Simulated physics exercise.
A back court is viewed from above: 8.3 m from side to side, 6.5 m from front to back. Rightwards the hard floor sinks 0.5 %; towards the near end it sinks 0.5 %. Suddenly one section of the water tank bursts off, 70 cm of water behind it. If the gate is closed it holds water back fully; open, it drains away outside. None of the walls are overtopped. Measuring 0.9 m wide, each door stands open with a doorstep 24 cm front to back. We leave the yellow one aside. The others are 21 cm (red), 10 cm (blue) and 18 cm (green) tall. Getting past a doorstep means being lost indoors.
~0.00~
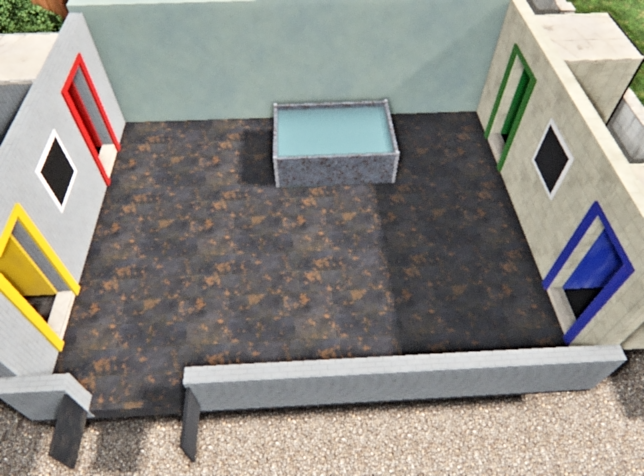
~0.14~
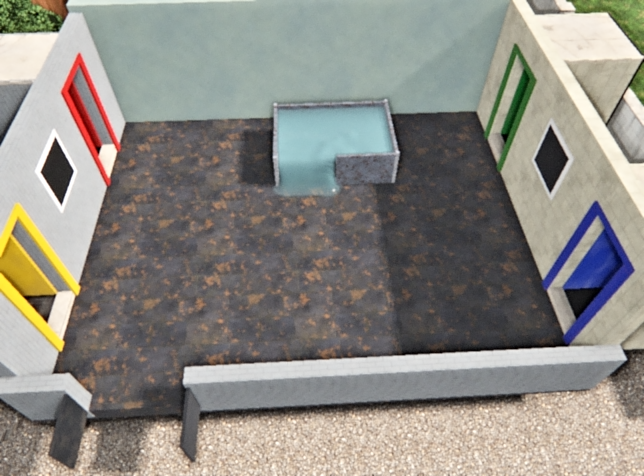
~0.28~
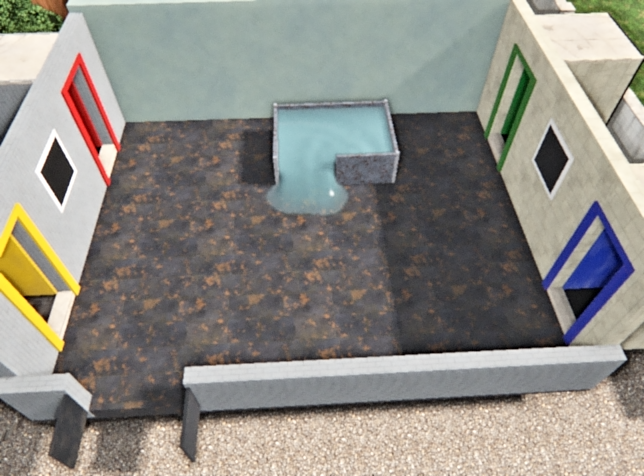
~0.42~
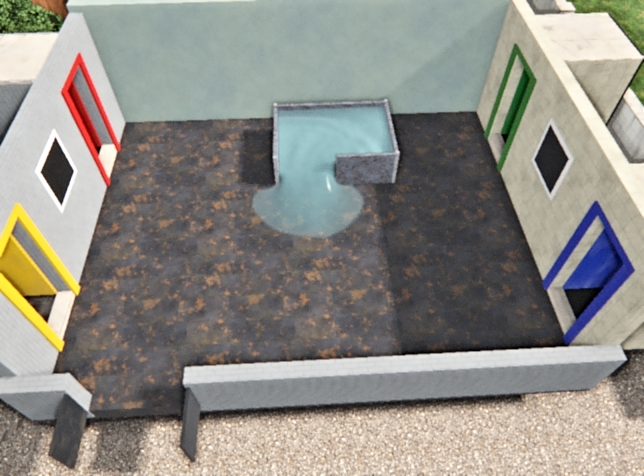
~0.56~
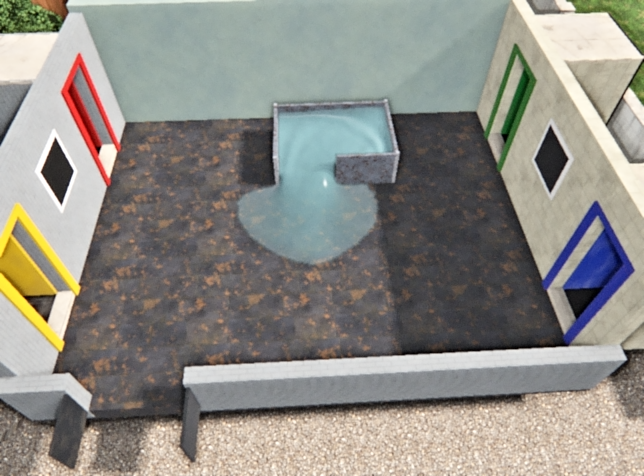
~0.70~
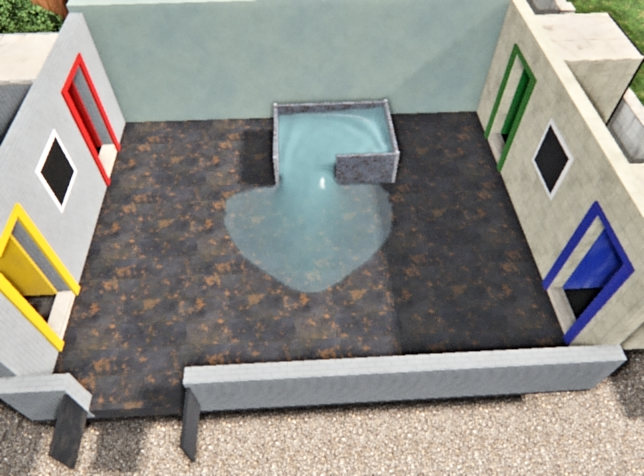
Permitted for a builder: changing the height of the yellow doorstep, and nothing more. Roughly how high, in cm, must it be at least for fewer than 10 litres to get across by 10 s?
Roughly 7 cm is just enough.
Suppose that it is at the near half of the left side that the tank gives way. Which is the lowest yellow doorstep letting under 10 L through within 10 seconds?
Roughly 8.0 cm.
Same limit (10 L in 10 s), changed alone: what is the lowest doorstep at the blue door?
For blue: Close to 13.0 cm.
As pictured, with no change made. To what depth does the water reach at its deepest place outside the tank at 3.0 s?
26 cm.
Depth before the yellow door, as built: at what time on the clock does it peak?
It peaks at about 4.5 s.
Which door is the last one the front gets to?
It's the red one.
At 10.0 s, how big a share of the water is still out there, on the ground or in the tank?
I'd estimate some 80 in a hundred.
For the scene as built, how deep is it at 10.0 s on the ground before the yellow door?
A ruler would read roughly 4.0 cm.
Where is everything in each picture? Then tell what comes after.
In the first picture, still water, 70 cm deep, in the water tank at (333, 131); the yellow door at (42, 286) is dry.
In the second picture, the gap is at (307, 176), the front 0.3 m out at (328, 195); the back of the water tank holds 70 cm.
In the third picture, the front is at (321, 213), 0.8 m from the gap at (307, 177); 1.0 m2 of floor is wet, 70 cm left at the back.
In the fourth picture, the gap is at (307, 178), the front 1.3 m out at (313, 234); the back of the water tank holds 68 cm.
In the fifth picture, the front is at (308, 260), 1.9 m from the gap at (307, 177); 3.7 m2 of floor is wet, 60 cm left at the back.
In the sixth picture, the gap is at (307, 177), the front 2.5 m out at (306, 288); the back of the water tank holds 60 cm; 3.2 m in a straight line remain to the yellow door at (42, 286).
After 1.4 s water covers 30 % of the floor, deepest (38 cm) near (299, 189); it has not reached the yellow door.
After 3.0 s water covers 45 % of the floor, deepest (26 cm) near (46, 397); 10 cm at the yellow door, 0 litres in over its 14 cm doorstep.
After 10.0 s water covers 95 % of the floor, deepest (10 cm) near (555, 370); 4 cm at the yellow door, 0 litres in over its 14 cm doorstep.
At the yellow door as built, the water arrived by 2.6 s and peaked near 11 cm at 4.6 s.
With a doorstep of 6.5 cm, 14 litres would have come in within the 10 s; with 8.5 cm, 4 litres. So under 10 litres takes about 7 cm.
